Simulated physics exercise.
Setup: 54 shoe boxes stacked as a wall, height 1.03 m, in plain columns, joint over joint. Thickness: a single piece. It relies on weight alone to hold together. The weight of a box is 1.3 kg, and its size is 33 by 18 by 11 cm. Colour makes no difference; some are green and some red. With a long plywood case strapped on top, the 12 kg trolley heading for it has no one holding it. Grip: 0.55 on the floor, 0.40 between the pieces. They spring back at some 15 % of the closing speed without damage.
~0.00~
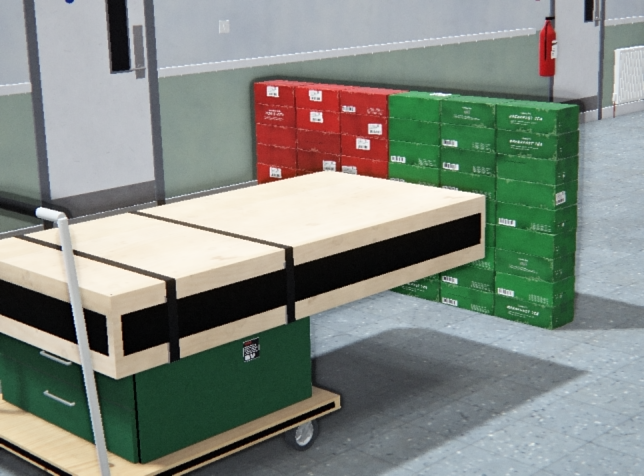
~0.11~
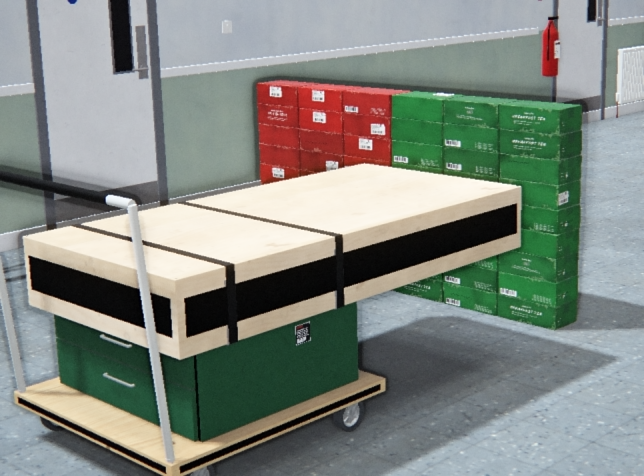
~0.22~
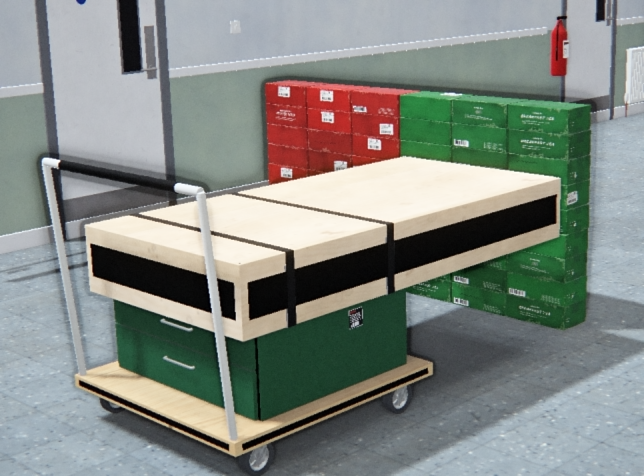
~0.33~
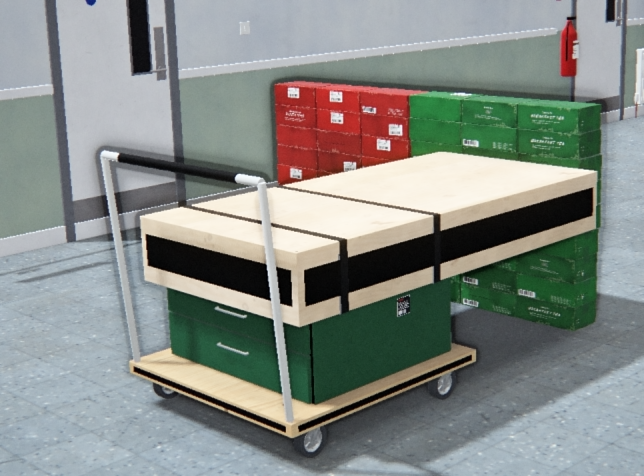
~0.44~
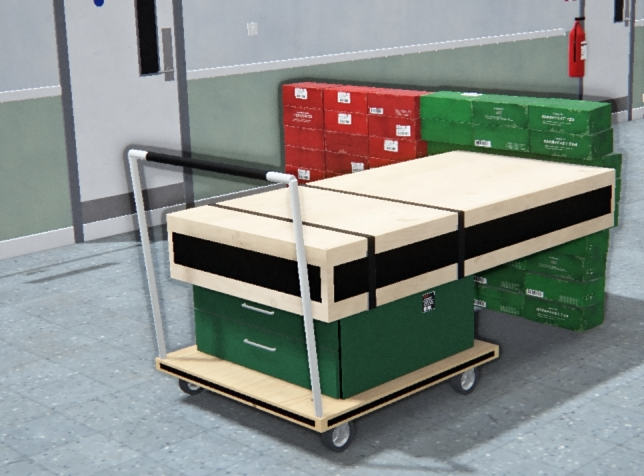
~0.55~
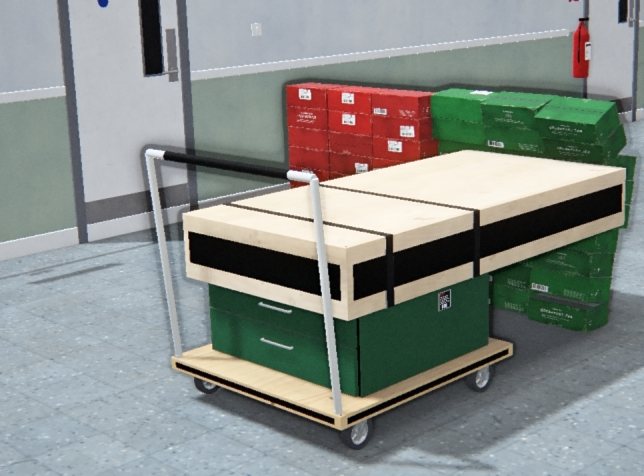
An unattended flat trolley with a white-framed, black-barred handle rolls rightward across a grey-blue tiled corridor, seen from slightly above as the camera pans a little. It carries a green drawer cabinet beneath a long, pale, black-banded load, facing stacked boxes, red left and green right, near grey doors and a red extinguisher. The load's overhanging end pushes into the green boxes, shifting and tilting several, while the red ones barely move.
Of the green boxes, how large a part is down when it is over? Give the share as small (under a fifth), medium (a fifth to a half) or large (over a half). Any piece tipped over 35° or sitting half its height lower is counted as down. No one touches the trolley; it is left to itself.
The share is large.
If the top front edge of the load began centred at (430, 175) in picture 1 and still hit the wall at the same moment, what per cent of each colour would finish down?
Result - green: 70%; red: 0%.
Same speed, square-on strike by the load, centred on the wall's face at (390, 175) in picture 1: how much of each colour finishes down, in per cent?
Down at the end: Green 70 percent, red 30 percent.
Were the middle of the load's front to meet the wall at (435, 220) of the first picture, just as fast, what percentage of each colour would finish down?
That hit would leave green at 0 and red at 0 per cent down.
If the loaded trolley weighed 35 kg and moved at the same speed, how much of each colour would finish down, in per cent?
Colour by colour that makes green 70, red 0 percent.
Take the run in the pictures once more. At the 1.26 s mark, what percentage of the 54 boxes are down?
By that time it is 50 percent.
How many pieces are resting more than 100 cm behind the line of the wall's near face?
Around 8 of the pieces.
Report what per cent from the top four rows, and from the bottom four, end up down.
I'd put the top at 50 per cent and the bottom at 50 per cent.
Around 0.88 s, load 25 cm past the wall's line, still rolling; 10 of the 27 green boxes down (10 of 54 in all colours); top green box tipped 23°, 12 cm lower.
Around 1.26 s, load 33 cm past the wall's line, still rolling; 26 of the 27 green boxes down (26 of 54 in all colours); top green box 15 cm lower.
Finally (3.3 s), load 41 cm past the wall's line, stopped; 26 of the 27 green boxes down (26 of 54 in all colours); top green box 15 cm lower; top red box unmoved. That is 96 per cent. Seen by the last camera, middles, top green box near (599, 143), top red box near (407, 104).
